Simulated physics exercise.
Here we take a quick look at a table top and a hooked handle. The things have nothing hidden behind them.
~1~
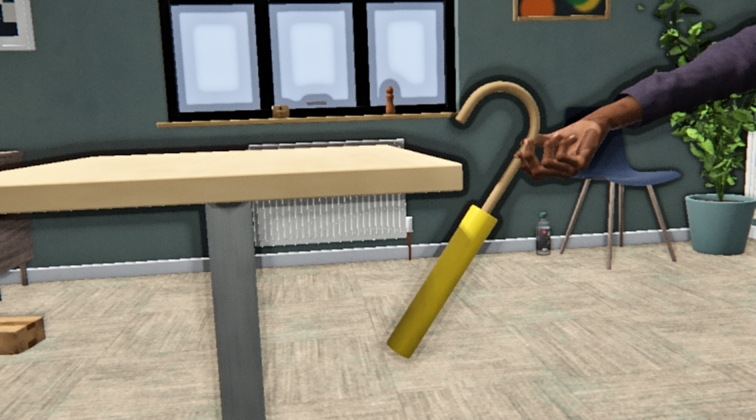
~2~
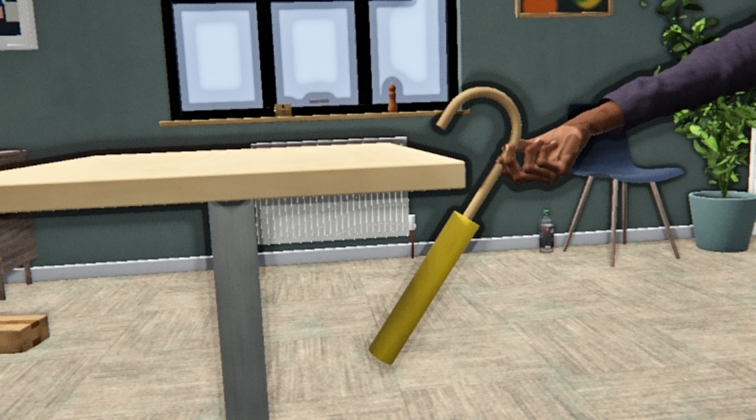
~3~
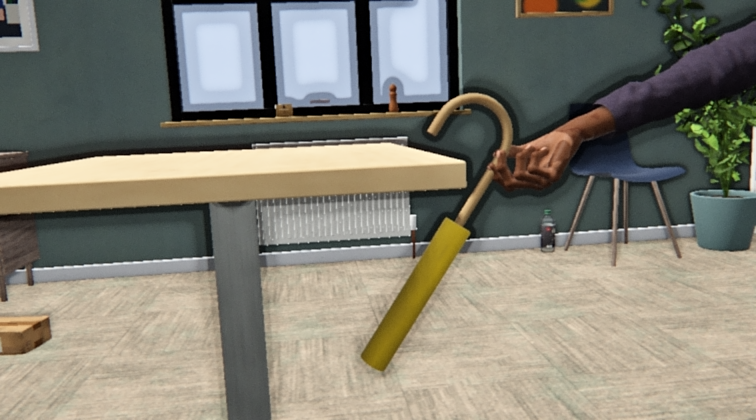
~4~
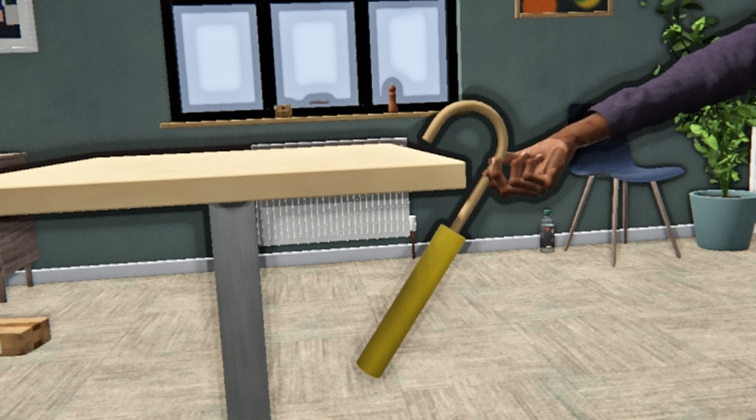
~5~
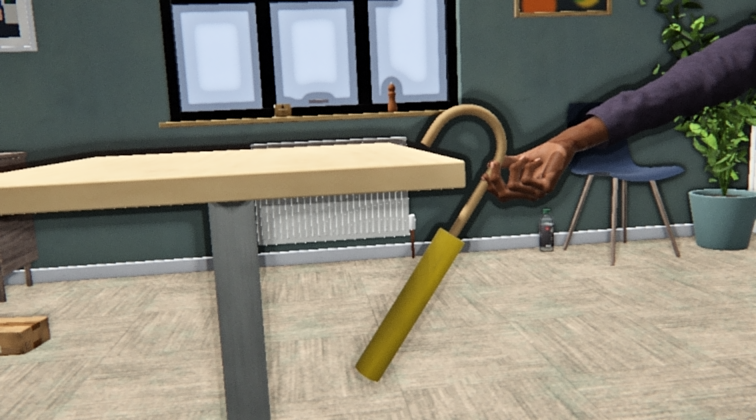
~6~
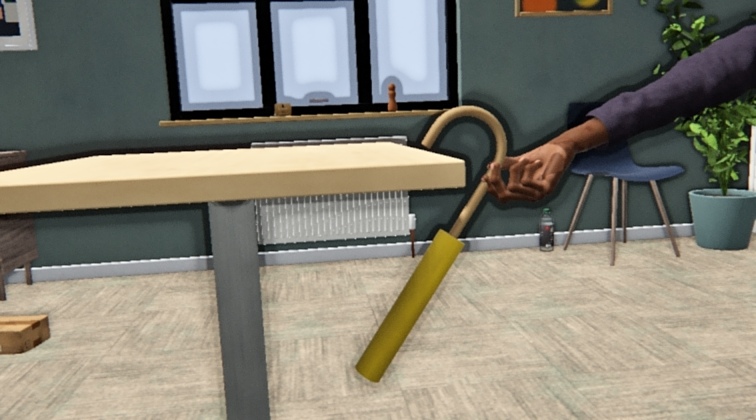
In a green-walled room with a pale patterned floor, a fixed camera looks side-on at the edge of a table. The light wooden tabletop on a grey leg fills the left, and a dark-sleeved arm from the right holds a yellow umbrella with a hooked tan handle, before a window, radiator, blue chair and plant. The hand lowers the tilted umbrella slightly leftward, bringing its hook to the table's edge, then keeps still, gripping it.
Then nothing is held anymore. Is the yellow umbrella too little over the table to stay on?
Yes, it falls off.
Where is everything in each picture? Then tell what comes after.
Still on the way; yellow umbrella (447, 216); table (226, 169), in the first frame.
Still on the way; yellow umbrella (428, 223); table (229, 168), in the second frame.
Still on the way; yellow umbrella (420, 229); table (230, 168), in the third frame.
Still on the way; yellow umbrella (416, 236); table (229, 169), in the fourth frame.
Still on the way; yellow umbrella (414, 239); table (229, 168), in the fifth frame.
In place, still held; yellow umbrella (414, 241); table (229, 168), in the sixth frame.
Then, 0.32 s later than the last frame, yellow umbrella fallen.
Then, 0.46 s later than the last frame, yellow umbrella dropping.
When it is over, the yellow umbrella slips off.
